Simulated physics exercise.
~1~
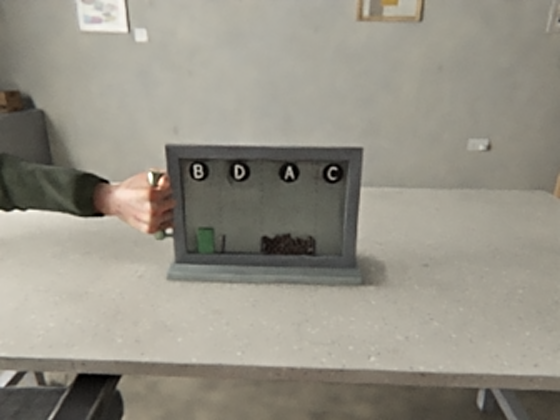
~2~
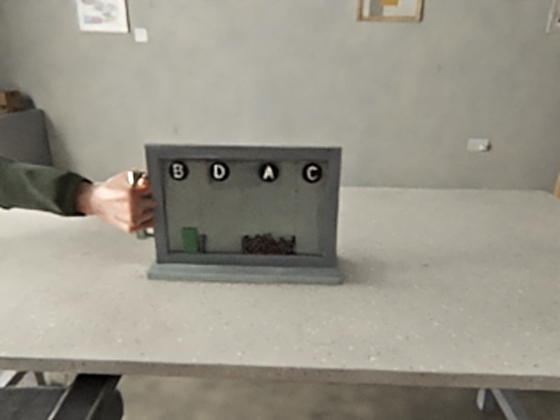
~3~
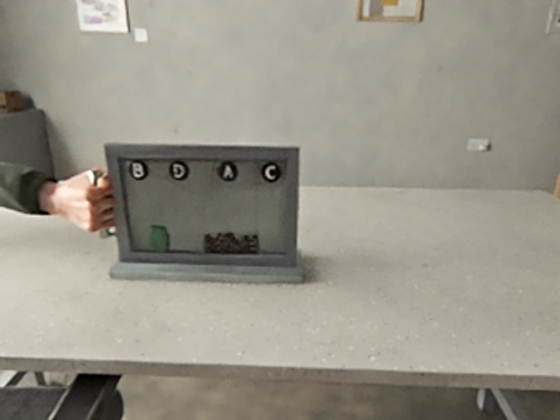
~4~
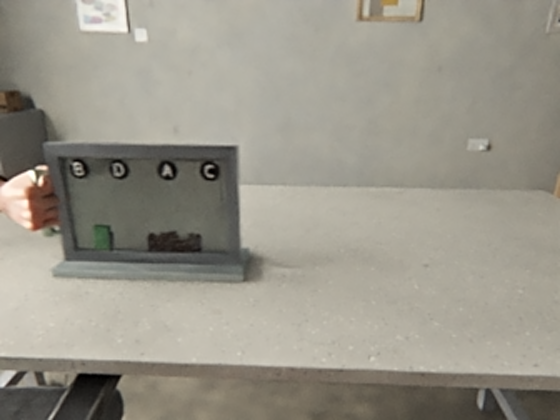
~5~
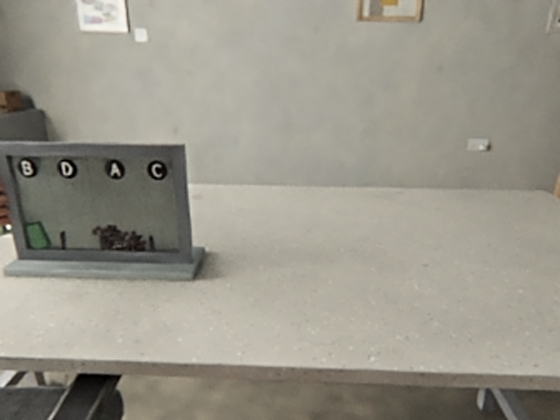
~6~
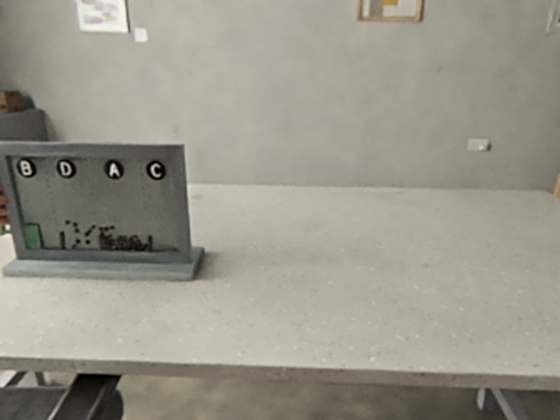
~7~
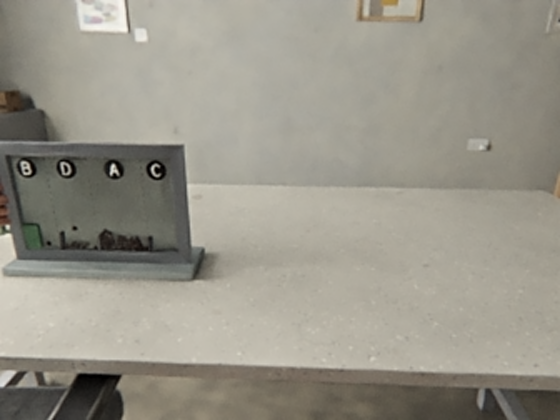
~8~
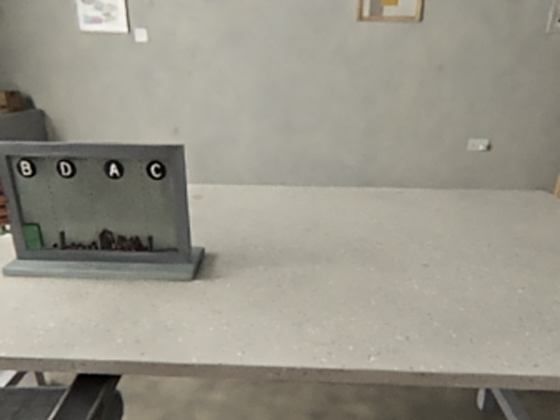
In a plain room with grey walls, a fixed view from the front shows a pale speckled table holding a grey upright tray with a clear front. Four round black labels reading B, D, A and C line its top, with a green block at the lower left and a heap of dark pills mostly under A. A hand gripping the left side slides the tray leftward along the table. As it stops near the left edge, the block tilts and the pills surge and scatter leftward. The block stands upright again, and the pills settle mostly beneath A, with some spread under D.
